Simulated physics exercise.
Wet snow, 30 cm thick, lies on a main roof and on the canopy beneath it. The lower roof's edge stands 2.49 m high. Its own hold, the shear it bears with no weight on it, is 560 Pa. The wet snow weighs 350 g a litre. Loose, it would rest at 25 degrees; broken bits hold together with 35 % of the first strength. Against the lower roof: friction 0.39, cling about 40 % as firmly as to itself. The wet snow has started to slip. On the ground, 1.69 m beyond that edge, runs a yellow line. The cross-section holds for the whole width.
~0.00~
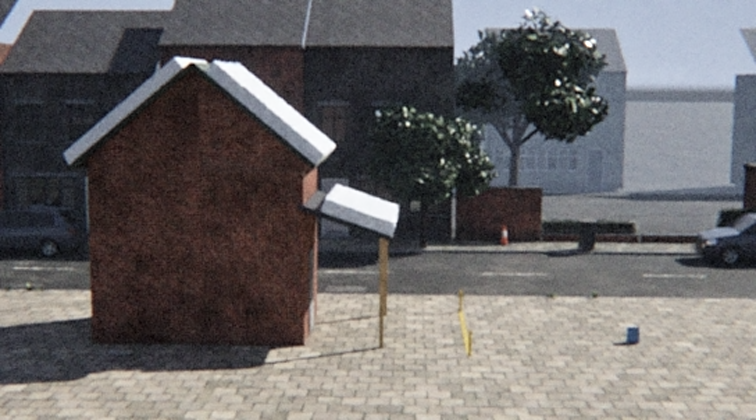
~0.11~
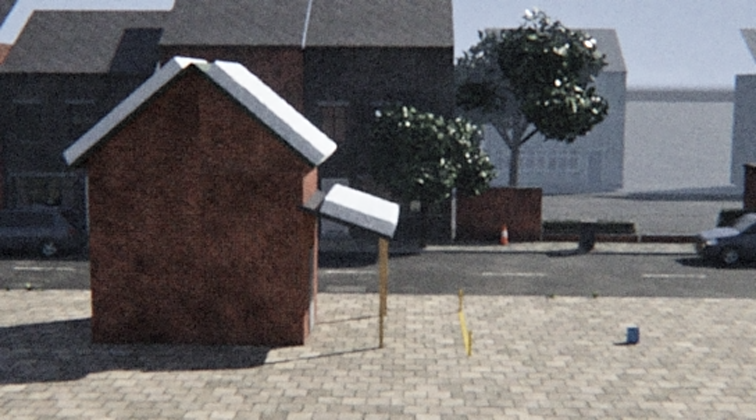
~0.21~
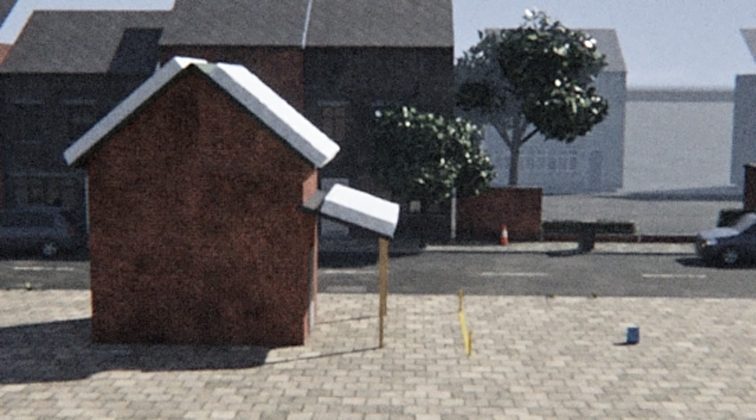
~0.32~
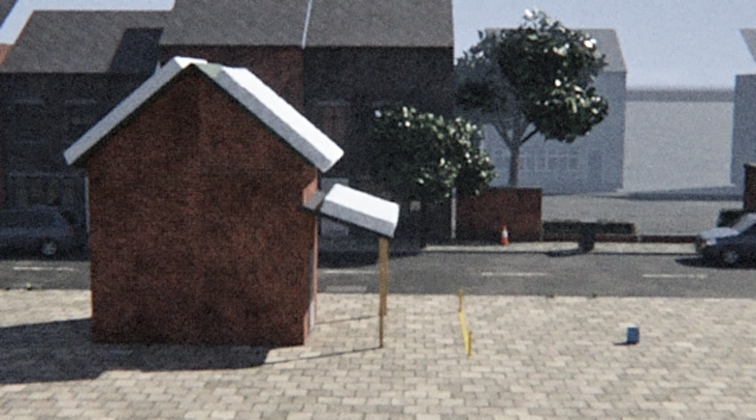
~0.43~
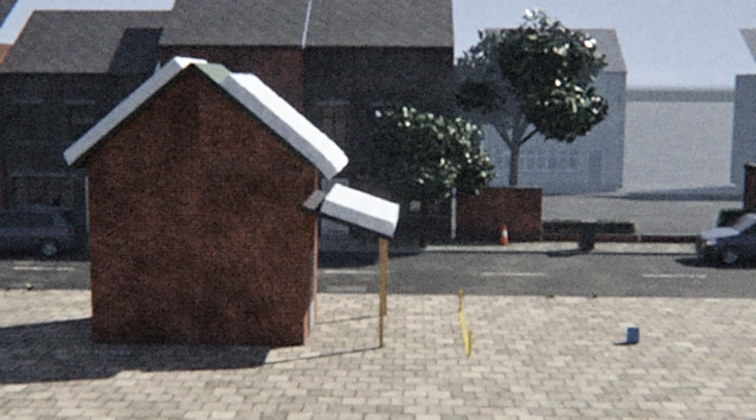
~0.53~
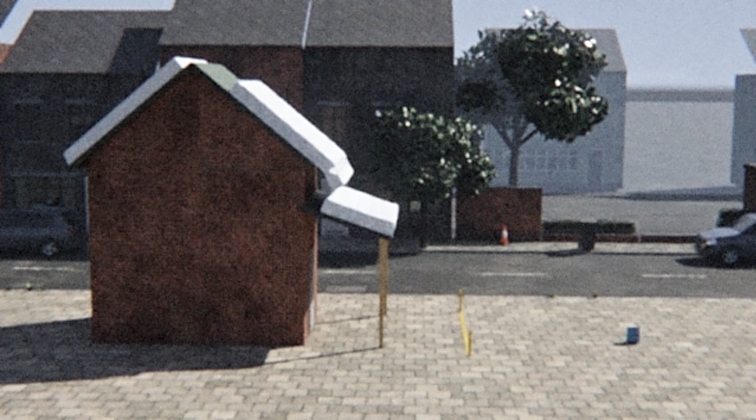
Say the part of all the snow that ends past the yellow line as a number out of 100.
It comes to some 54 %.
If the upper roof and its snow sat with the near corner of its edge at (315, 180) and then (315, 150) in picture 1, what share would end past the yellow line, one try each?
In turn about 45 %, 55 %.
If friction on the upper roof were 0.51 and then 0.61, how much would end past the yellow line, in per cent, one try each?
In that order: 35 %, 30 %.
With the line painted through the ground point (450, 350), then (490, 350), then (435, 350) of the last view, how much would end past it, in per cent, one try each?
In that order: 65 %, 40 %, 70 %.
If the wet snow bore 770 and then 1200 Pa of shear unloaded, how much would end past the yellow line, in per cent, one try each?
In turn about 45 %, 35 %.
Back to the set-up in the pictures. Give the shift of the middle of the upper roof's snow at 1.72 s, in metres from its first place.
Roughly 5.0 m.
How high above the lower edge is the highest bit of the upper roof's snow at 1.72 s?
About 0.8 m.
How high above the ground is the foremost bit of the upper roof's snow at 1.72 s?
Roughly 0.4 m.
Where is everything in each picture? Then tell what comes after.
In the first picture, leading edge of the wet snow at (316, 153).
In the second picture, leading edge of the wet snow at (317, 154), its middle shifted 2.7 cm.
In the third picture, leading edge of the wet snow at (320, 157), its middle shifted 11 cm, 3 % of it past the upper edge, in one piece.
In the fourth picture, leading edge of the wet snow at (325, 161), its middle shifted 24 cm, 8 % of it past the upper edge, in one piece.
In the fifth picture, leading edge of the wet snow at (331, 166), its middle shifted 43 cm, 14 % of it past the upper edge, cracking.
In the sixth picture, leading edge of the wet snow at (339, 174), its middle shifted 67 cm, 22 % of it past the upper edge, cracking.
After 1.07 s, none is below the lower edge and 0 % is past the line.
After 1.72 s, 57 % is below the lower edge and 13 % is past the line.
After 2.36 s, 78 % is below the lower edge and 52 % is past the line.
After 3.00 s, 79 % is below the lower edge and 54 % is past the line.
After 3.40 s, at the end, 79 % is below the lower edge and 54 % is past the line.
